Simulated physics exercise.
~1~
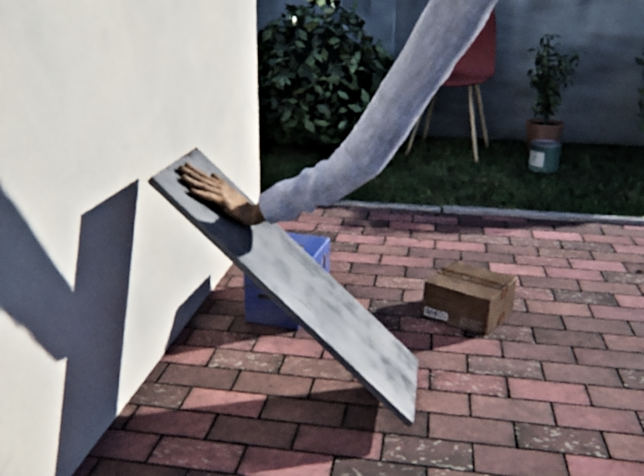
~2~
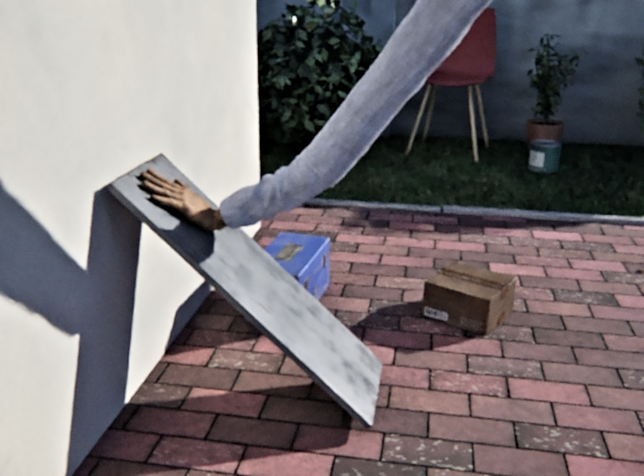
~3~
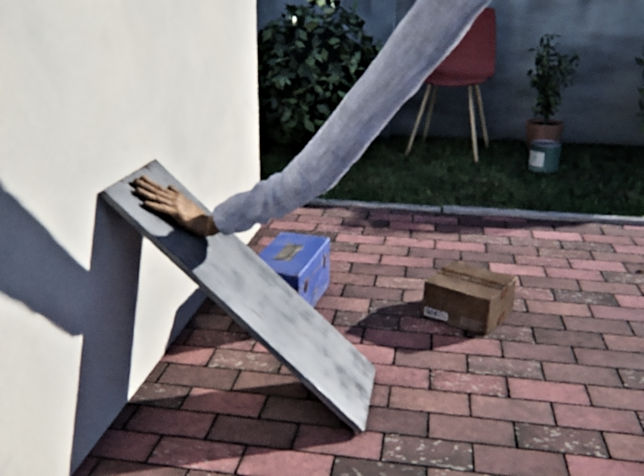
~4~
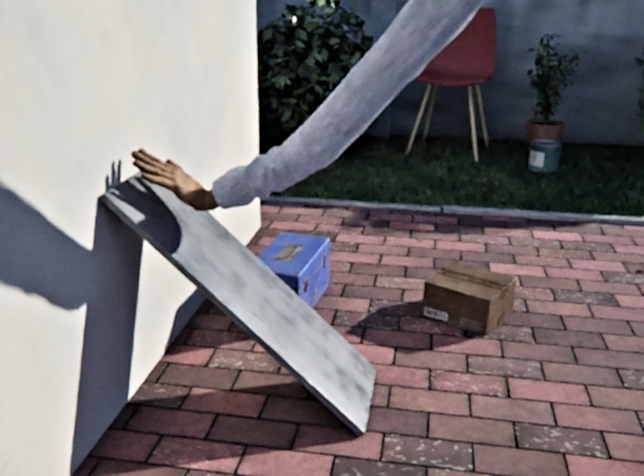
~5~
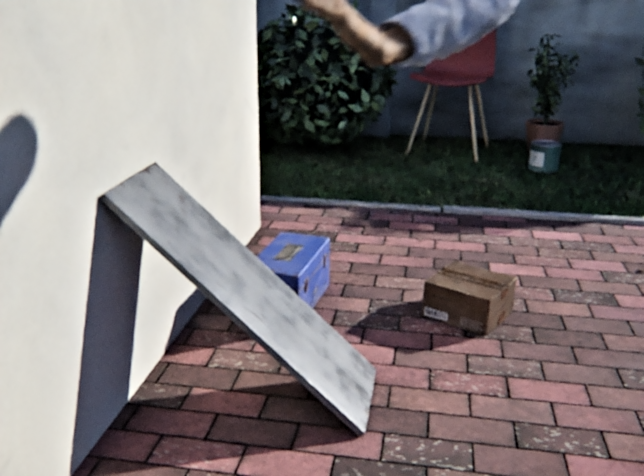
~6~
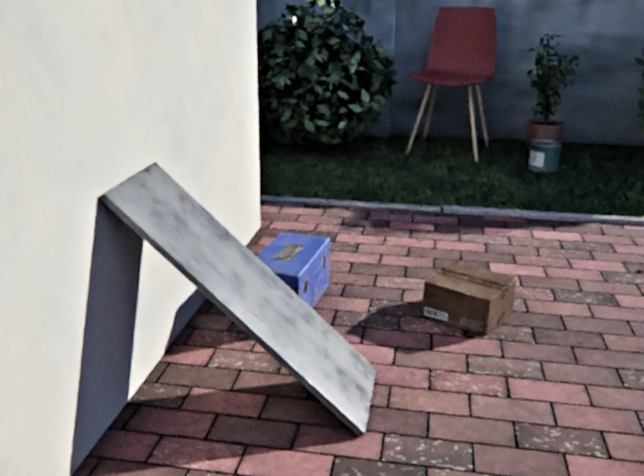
A long grey board, pressed by a hand in a pale sleeve, is set against a white wall at the left of a red brick patio, seen from slightly above. A blue toolbox sits behind the board, a brown box rests to its right, and a red chair, a bush and a potted plant stand on the grass beyond. The hand guides the board left and slightly down until its top meets the wall. The fingers then lift off, and the arm draws back up and out of view. The board stays leaning at a slant, and both boxes remain in place.
